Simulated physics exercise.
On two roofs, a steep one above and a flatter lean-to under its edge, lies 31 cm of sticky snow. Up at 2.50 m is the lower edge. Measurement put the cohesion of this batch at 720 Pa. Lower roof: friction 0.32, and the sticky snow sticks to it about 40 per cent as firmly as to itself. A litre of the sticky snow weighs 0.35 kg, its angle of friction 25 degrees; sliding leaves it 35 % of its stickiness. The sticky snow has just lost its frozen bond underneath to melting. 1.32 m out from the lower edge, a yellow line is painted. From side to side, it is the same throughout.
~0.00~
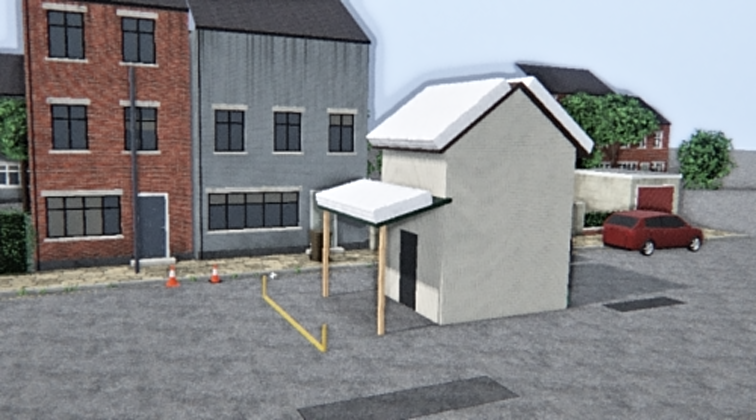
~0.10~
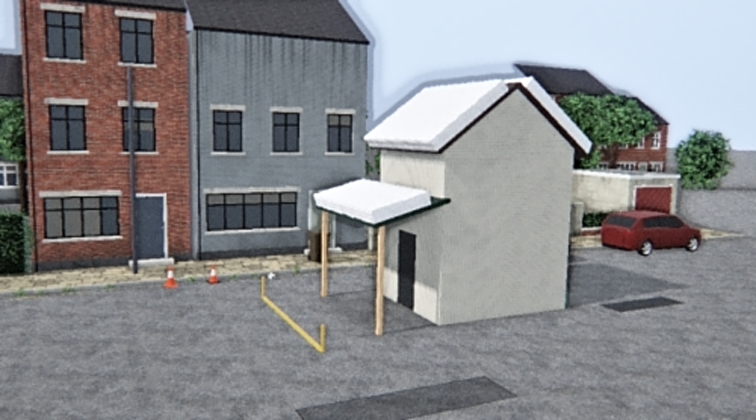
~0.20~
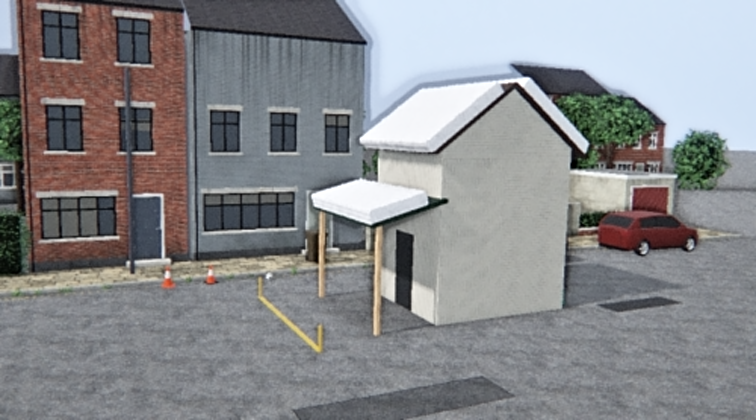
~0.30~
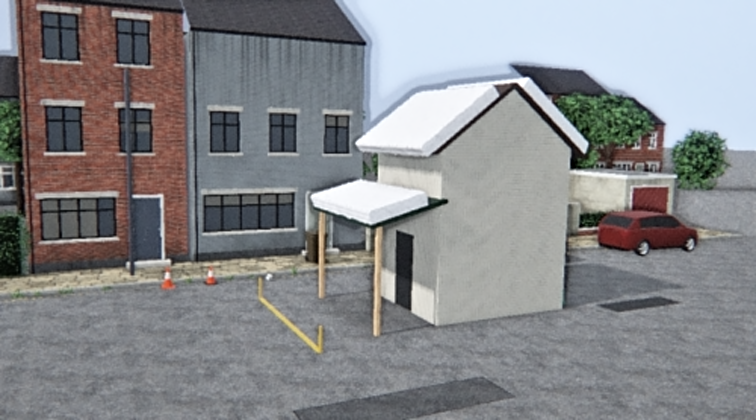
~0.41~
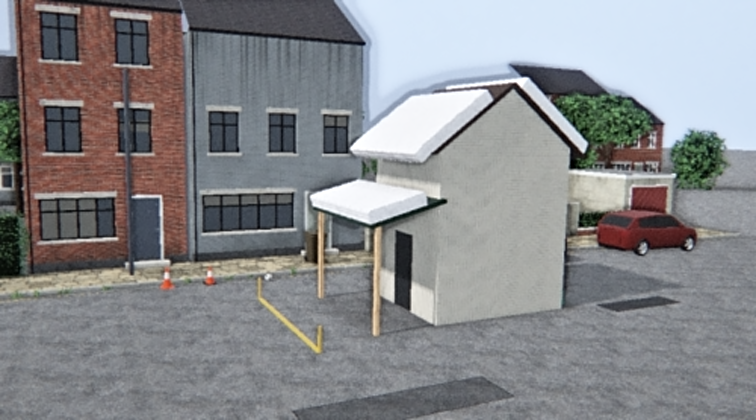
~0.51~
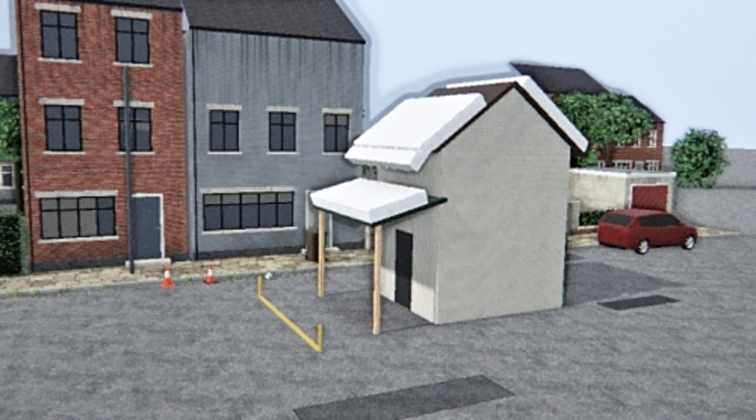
To begin with, thick white snow covers the steep roof of a small pale building and the flatter lean-to roof below it, near brick and grey houses. The upper slab slides slowly down the left slope, baring dark roof near the ridge, then cracks as it overhangs the edge.
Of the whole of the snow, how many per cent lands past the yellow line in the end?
I would say roughly 58 % of it ends past the line.
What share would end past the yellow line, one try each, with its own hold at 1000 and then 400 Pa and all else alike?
First try roughly 55 per cent, second try roughly 60 per cent.
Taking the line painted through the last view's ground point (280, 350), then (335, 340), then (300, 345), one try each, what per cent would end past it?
Respectively 40, 70 and 50 percent would end past it.
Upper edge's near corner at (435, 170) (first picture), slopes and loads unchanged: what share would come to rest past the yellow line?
I'd put it at close to 45 percent.
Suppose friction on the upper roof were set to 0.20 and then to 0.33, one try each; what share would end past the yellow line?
Roughly 55 per cent first, roughly 50 per cent second.
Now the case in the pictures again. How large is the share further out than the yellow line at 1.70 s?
45 percent.
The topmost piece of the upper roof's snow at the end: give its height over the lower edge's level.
About 0.7 m above the lower edge.
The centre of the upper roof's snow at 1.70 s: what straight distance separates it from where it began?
5.2 m.
After 1.06 s, none is below the lower edge and 0 % is past the line.
After 1.70 s, 66 % is below the lower edge and 46 % is past the line.
After 2.35 s, 74 % is below the lower edge and 58 % is past the line.
After 3.00 s, 74 % is below the lower edge and 58 % is past the line.
After 3.10 s, 74 % is below the lower edge and 58 % is past the line.
